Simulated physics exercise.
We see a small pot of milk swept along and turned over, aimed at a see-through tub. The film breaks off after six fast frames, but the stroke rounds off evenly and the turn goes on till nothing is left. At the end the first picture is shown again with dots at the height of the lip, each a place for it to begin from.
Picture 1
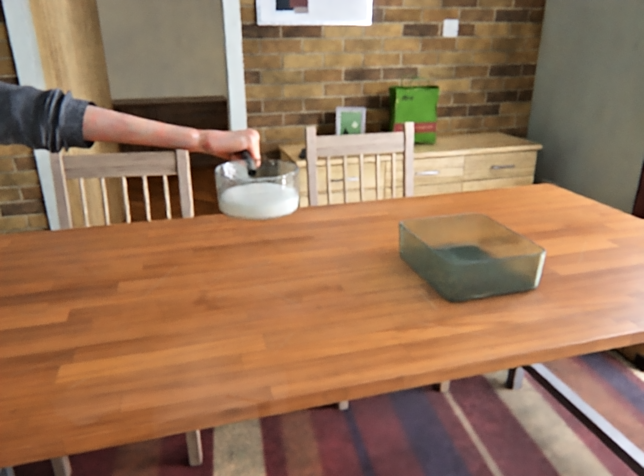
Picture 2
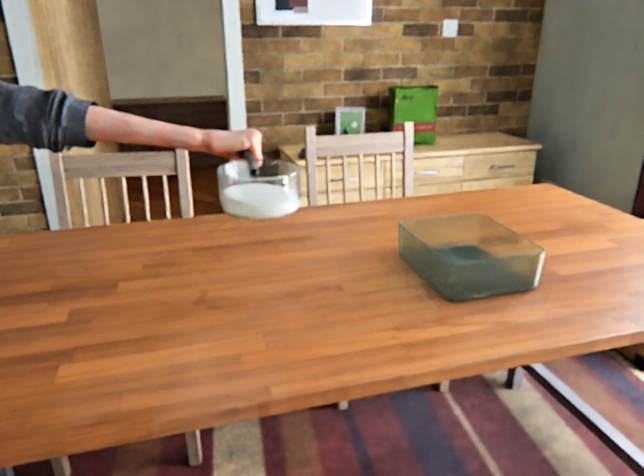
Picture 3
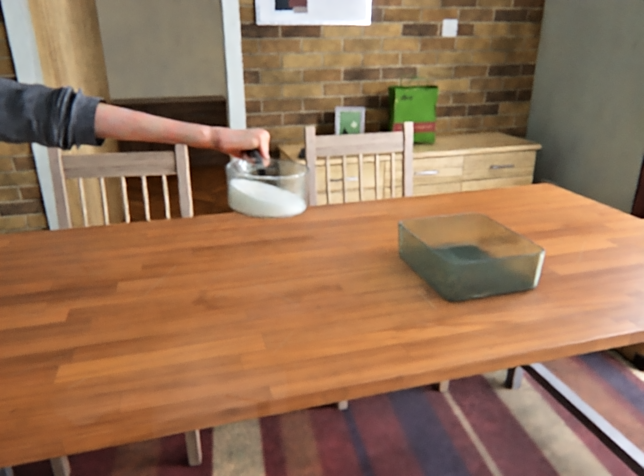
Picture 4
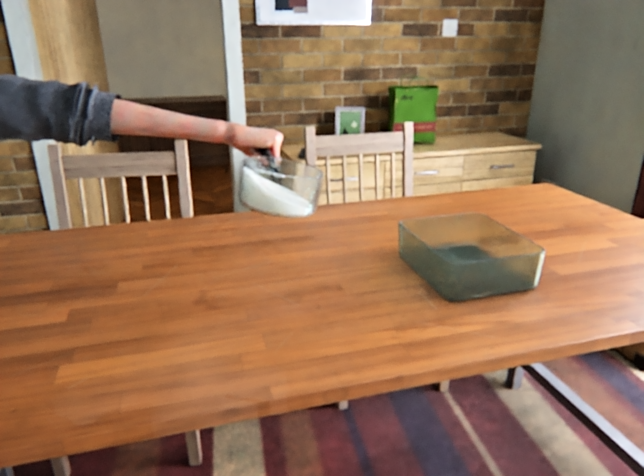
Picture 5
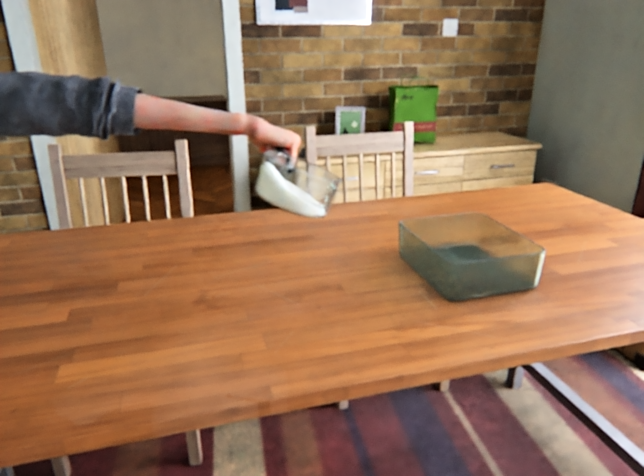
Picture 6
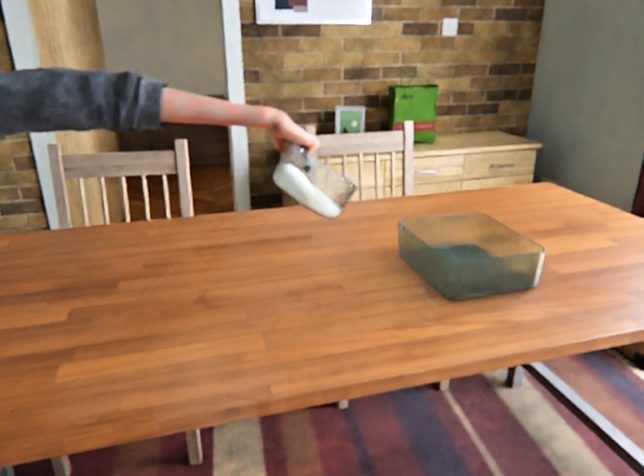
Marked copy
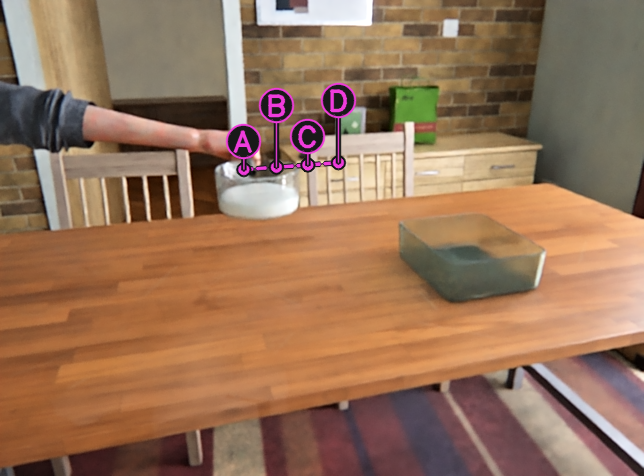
In a room with a brick wall, an arm reaches in from the left, holding a small clear pot of milk upright above a wooden table. The hand carries the pot to the right, toward a see-through tub, and turns it steadily over until it slants down toward the tub, milk still inside.
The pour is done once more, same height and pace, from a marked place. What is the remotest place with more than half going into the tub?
Go for B.
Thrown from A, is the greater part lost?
Yes, that goes wrong.
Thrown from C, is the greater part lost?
No, that is safe.
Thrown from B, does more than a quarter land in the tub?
Yes, it does.
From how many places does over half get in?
Three.
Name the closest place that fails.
A.
In magenta, A at (243, 169); B at (276, 167); C at (307, 164); D at (338, 162).
Choosing A, about 31 % lands in the tub, 55 % falls short and 14 % goes beside or beyond.
Choosing B, about 63 % lands in the tub, 23 % falls short and 13 % goes beside or beyond.
Choosing C, about 80 % lands in the tub, 15 % falls short and 5 % goes beside or beyond.
Choosing D, about 67 % lands in the tub, 8 % falls short and 24 % goes beside or beyond.
